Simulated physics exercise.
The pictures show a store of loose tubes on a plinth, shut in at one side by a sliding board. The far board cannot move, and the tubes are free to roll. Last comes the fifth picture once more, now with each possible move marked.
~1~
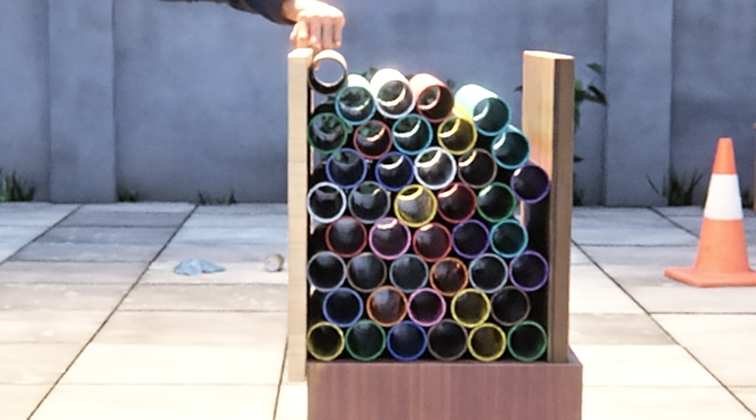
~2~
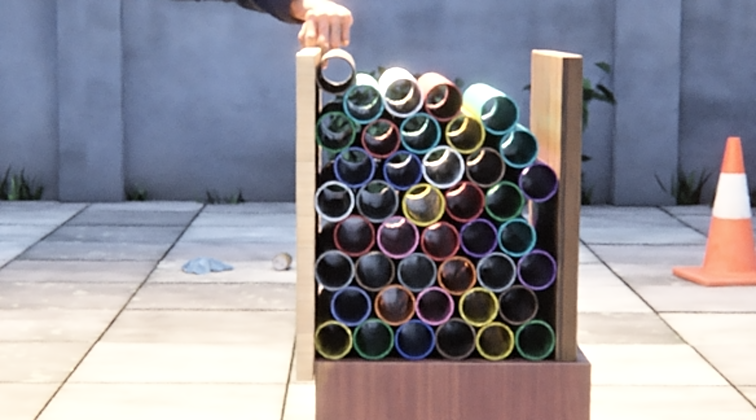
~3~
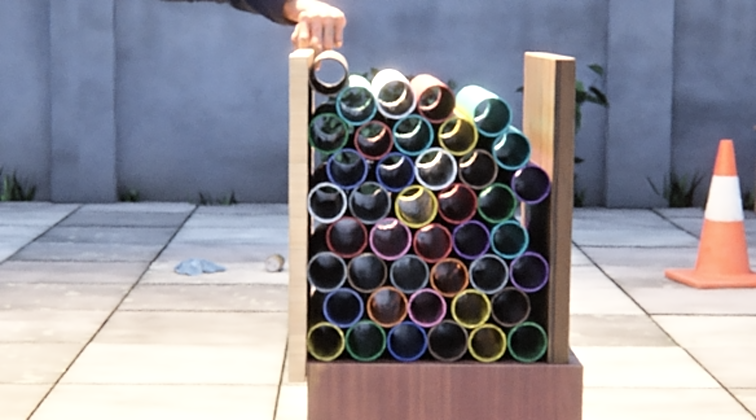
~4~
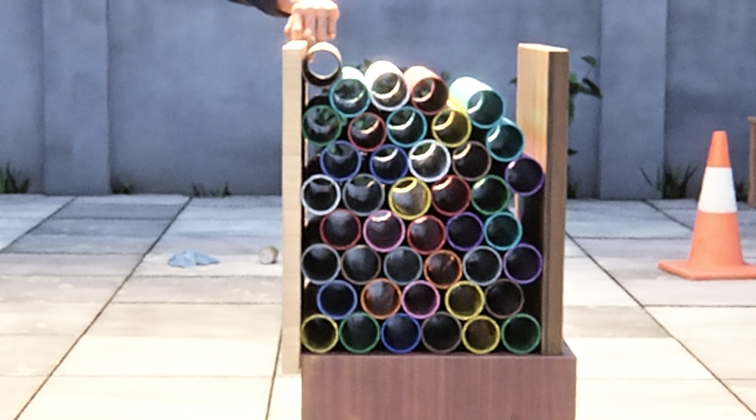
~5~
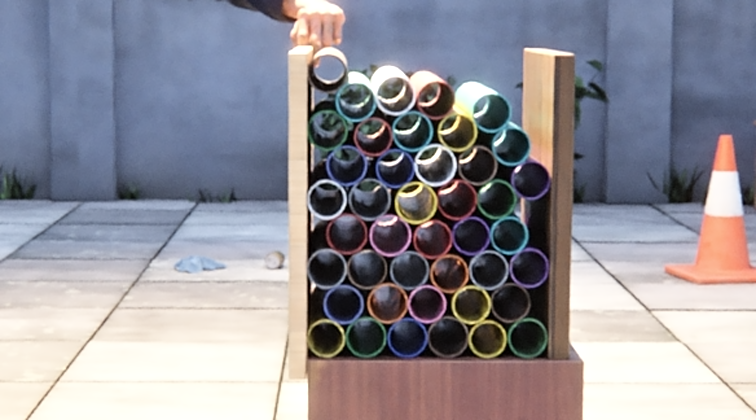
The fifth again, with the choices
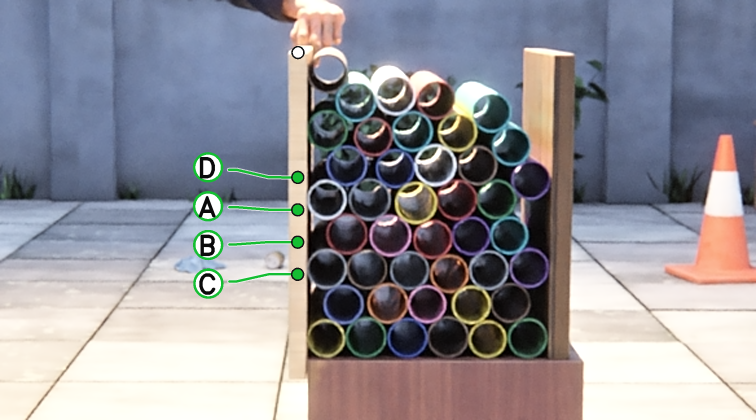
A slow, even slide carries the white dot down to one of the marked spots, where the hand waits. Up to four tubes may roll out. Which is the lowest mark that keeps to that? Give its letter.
Lower it to A and no more.
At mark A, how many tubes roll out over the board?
The count is three.
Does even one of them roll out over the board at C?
Yes, at C.
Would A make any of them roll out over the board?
At A: Yes.
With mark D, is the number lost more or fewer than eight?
It loses fewer than eight.
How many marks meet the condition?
The number is two.
On the copy, A at (298, 210); B at (298, 242); C at (298, 274); D at (298, 177); the white dot at (298, 53).
On A. First, top of the board (307, 121).
Then, top of the board (307, 200).
Finally, top of the board (307, 209), three out over the board.
By contrast, B more than four out over the board; C more than four out over the board; D three out over the board.
